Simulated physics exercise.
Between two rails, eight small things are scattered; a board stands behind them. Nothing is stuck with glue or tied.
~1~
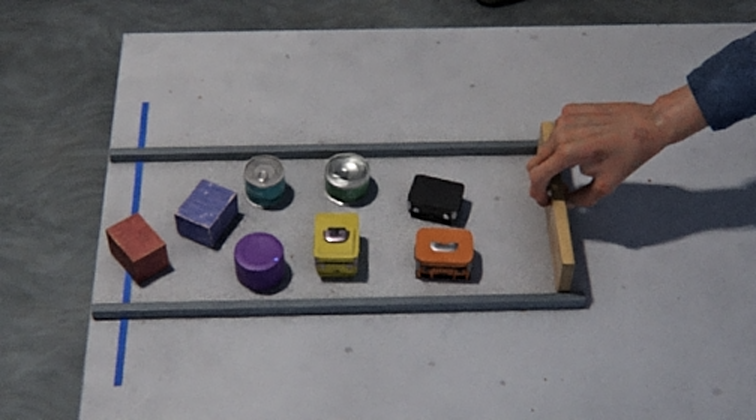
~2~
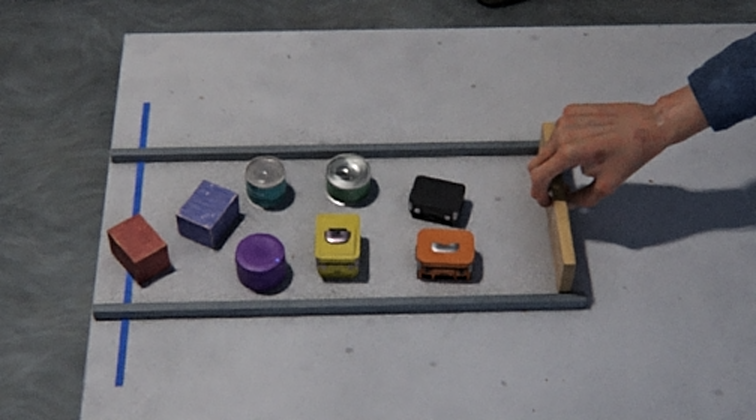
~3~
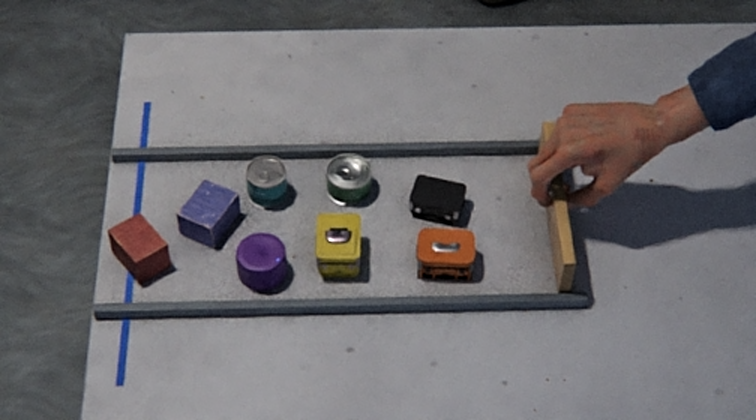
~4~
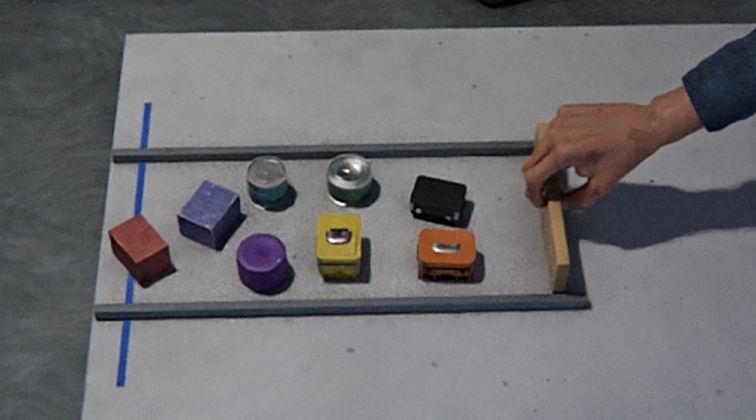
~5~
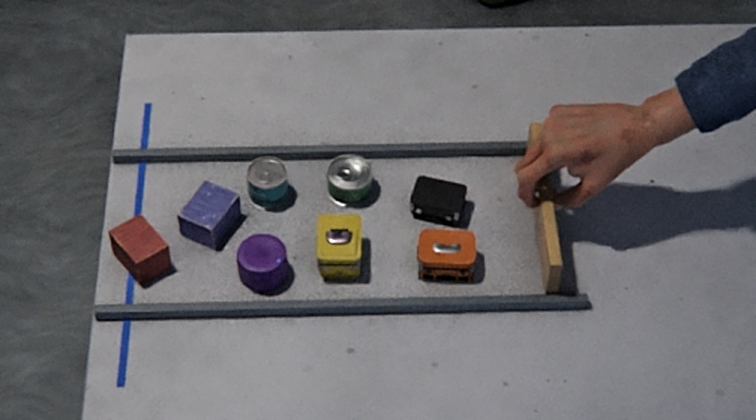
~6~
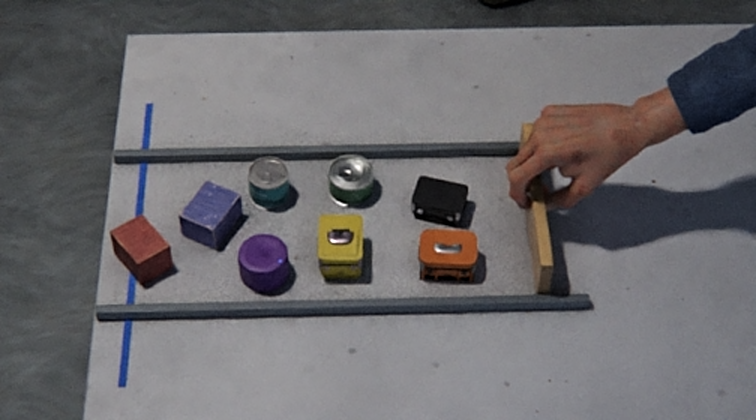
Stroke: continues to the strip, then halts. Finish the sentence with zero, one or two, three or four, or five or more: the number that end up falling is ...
The number that end up falling is five or more.
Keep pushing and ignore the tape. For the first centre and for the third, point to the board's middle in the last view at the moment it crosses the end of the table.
At (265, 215) for the first, at (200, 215) for the third.
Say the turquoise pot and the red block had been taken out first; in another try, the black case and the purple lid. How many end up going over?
Fallen: 3, and 3 in the other try.
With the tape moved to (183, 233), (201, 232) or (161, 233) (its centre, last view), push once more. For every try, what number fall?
Counts per try, in order: 3 / 2 / 5.
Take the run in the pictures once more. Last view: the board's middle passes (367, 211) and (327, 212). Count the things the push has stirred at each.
Note: First position 5; second position 6.
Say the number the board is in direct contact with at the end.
I count 3 of them.
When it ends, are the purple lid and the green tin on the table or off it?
The purple lid is gone, and the green tin stays put.
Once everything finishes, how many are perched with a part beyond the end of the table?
You'd get 3.
A little later, none off yet; red block at rest near (142, 249); blue block at rest near (211, 215); purple lid at rest near (264, 263).
Next, none off yet; red block shifted a little near (127, 248); blue block moving near (200, 212); purple lid shifted well along near (177, 266).
Later still, one off so far; red block dropping; blue block shifted well along near (107, 211); purple lid tilted well over near (66, 289).
When it is over, the number that fall off is five or more; down, yellow case, turquoise pot, purple lid, blue block and red block.
